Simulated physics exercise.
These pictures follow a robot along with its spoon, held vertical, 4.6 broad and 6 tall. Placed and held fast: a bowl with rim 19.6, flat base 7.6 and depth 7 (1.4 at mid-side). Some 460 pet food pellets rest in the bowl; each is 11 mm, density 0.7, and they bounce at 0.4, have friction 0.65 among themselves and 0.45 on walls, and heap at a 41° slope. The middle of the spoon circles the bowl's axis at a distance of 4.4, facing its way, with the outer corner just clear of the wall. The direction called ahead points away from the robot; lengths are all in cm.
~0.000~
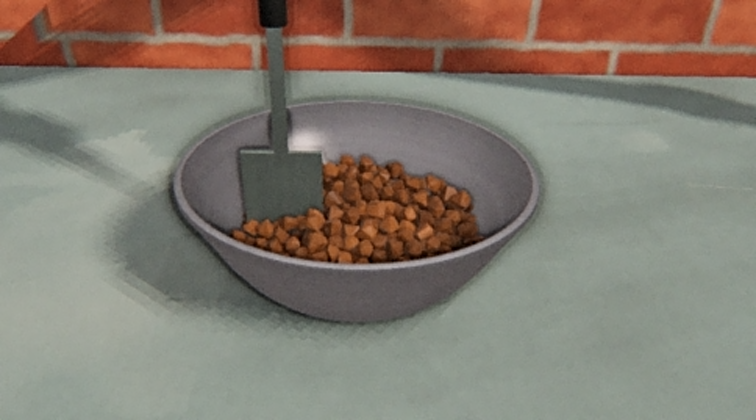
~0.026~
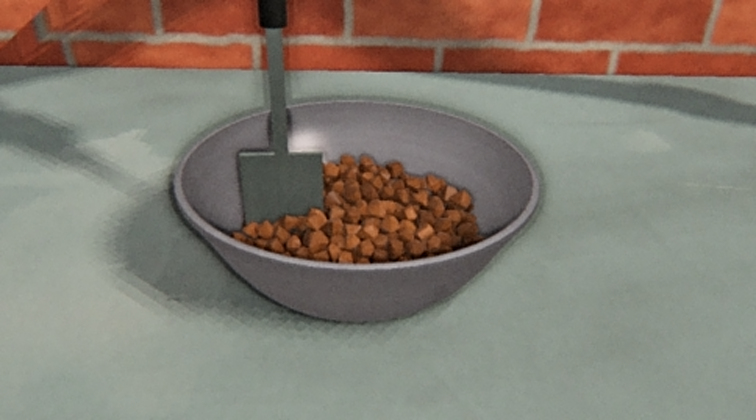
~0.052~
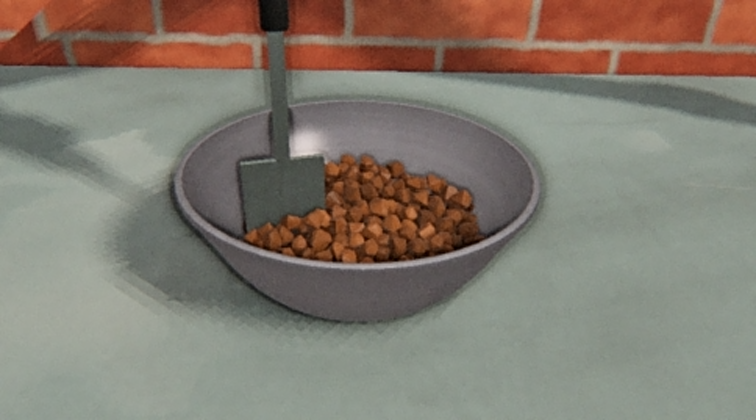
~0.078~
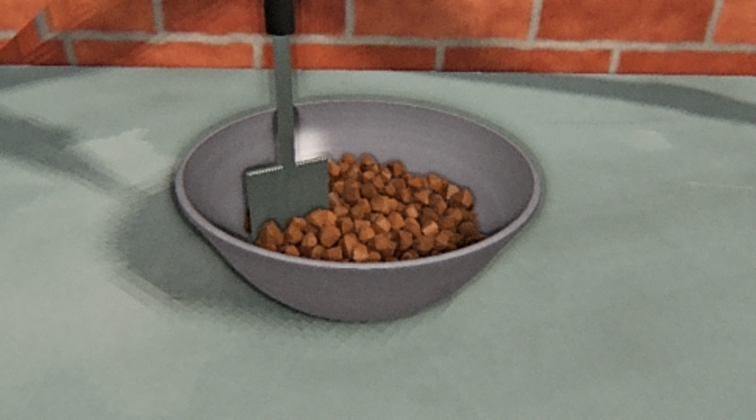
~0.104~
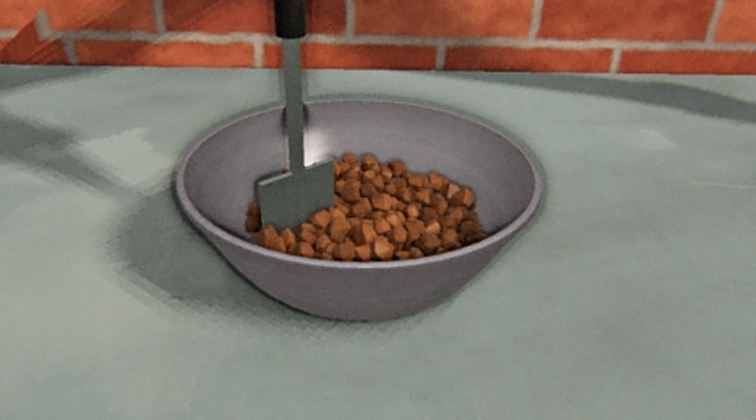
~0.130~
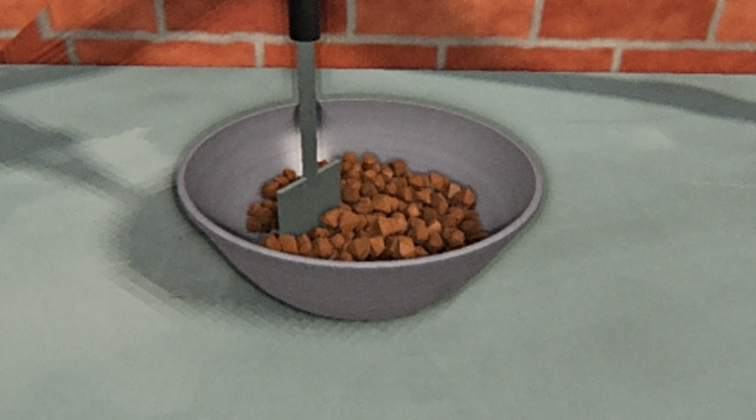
The clip opens on a grey bowl of brown pellets on a pale green surface, with an upright, flat-bladed utensil at the left of the pile. The blade barely moves at first, then sweeps slightly right and nearer the viewer, turning as pellets show on its left; the bowl stays still.
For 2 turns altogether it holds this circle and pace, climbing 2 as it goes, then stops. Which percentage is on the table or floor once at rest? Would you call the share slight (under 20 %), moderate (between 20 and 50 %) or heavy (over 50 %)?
I would call it slight.
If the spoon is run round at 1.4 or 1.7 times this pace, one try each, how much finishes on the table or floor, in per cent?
First try close to 15, second close to 25, in per cent.
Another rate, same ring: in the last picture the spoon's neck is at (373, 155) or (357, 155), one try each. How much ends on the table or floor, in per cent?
Close to 30 and 25 in a hundred.
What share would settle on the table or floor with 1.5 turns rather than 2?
5 %.
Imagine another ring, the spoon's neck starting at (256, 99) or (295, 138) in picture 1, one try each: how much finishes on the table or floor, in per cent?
5 and 5 %.
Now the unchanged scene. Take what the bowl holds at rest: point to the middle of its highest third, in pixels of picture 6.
Centre, approx.: (311, 219).
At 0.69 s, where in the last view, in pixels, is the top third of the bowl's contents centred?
About pixel (275, 172).
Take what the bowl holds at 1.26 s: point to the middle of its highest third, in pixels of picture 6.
In the last picture it sits around (394, 162).
After 0.69 s, 315° round, highest piece 8 above the table; 443 in the bowl, 21 on the table or floor, 1 in flight or on the tool.
After 1.26 s, 219° round, highest piece 8 above the table; 426 in the bowl, 39 on the table or floor.
After 1.74 s, 0° round, highest piece 8 above the table; 424 in the bowl, 41 on the table or floor.
After 2.44 s, 0° round, highest piece 8 above the table; 424 in the bowl, 41 on the table or floor.
In the end, 424 in the bowl, 41 on the table or floor. That is 9 % on the table or floor.
